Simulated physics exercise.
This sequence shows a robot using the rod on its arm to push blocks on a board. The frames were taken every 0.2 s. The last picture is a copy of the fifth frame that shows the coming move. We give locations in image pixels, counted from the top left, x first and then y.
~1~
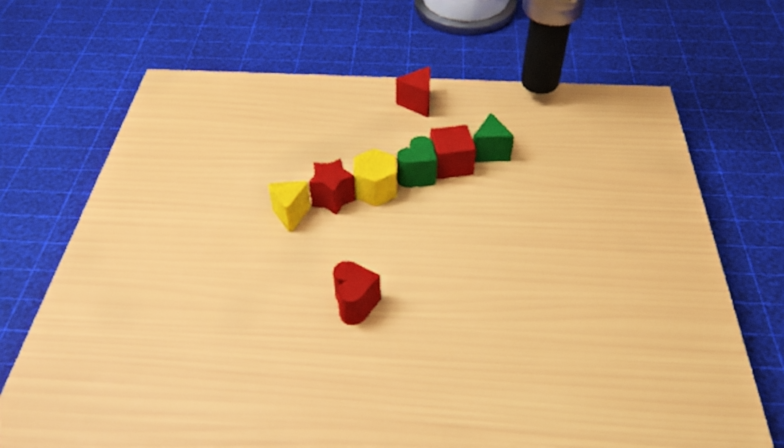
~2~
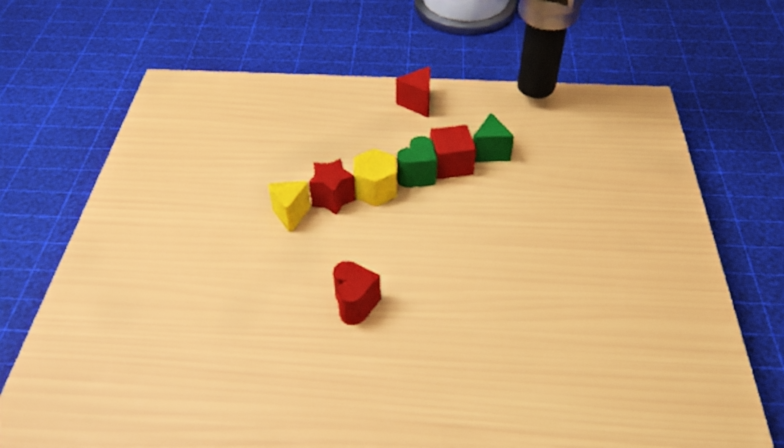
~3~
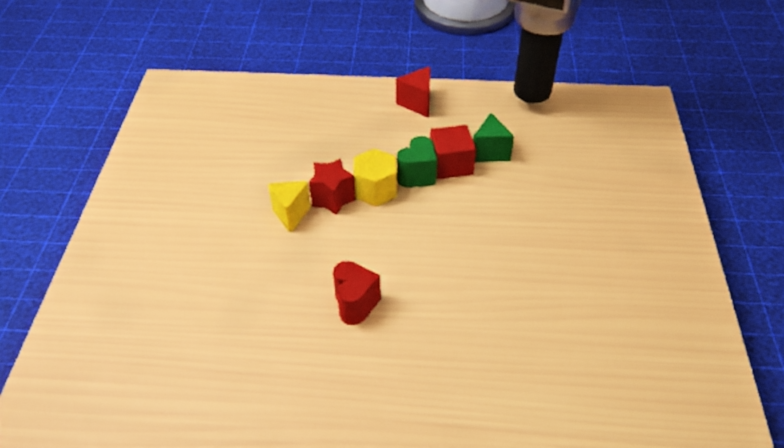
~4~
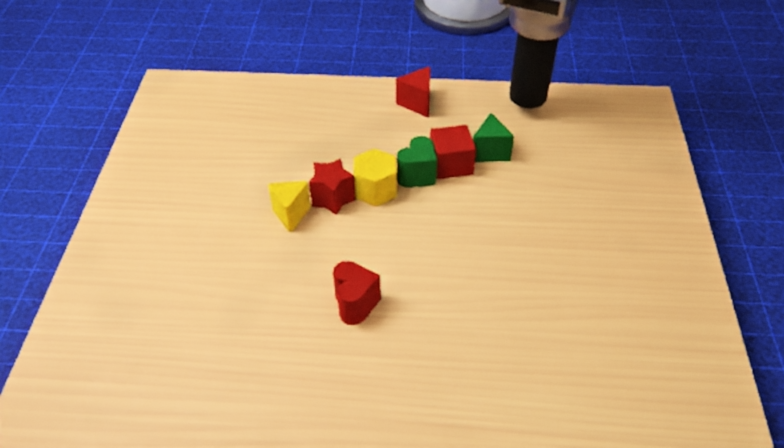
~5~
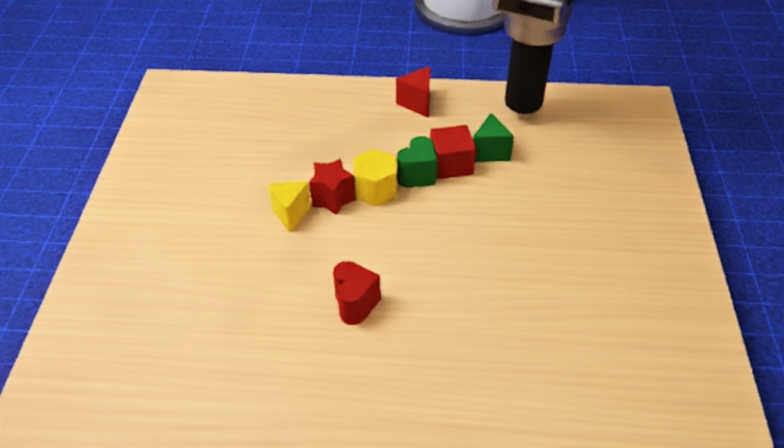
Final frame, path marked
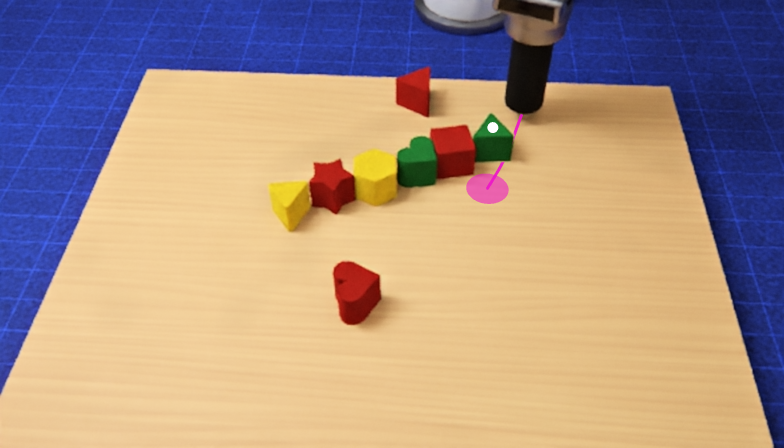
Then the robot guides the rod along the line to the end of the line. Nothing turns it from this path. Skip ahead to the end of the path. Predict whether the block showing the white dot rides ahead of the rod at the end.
It keeps leading.
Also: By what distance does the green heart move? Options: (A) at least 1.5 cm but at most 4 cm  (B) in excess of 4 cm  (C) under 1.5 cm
Correct choice: C.
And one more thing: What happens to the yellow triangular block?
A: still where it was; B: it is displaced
I'll go with A - still where it was.
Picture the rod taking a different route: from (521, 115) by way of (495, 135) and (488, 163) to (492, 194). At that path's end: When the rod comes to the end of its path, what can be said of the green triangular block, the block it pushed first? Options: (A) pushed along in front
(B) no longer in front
A - pushed along in front.
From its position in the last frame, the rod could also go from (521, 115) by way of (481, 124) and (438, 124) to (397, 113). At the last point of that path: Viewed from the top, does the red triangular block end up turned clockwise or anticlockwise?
Rotation: Clockwise.
The line goes from (521, 115) through (508, 151) to (487, 188); the dot is on the green triangular block.
The first path, step by step. One third of the way, rod at (515, 127); nothing pushed yet.
Two thirds of the way, rod at (504, 152); green triangular block at (485, 156), turned 15° anticlockwise.
At the end, rod at (489, 176); yellow triangular block unmoved; green heart unmoved; red square block unmoved; green triangular block at (468, 182).
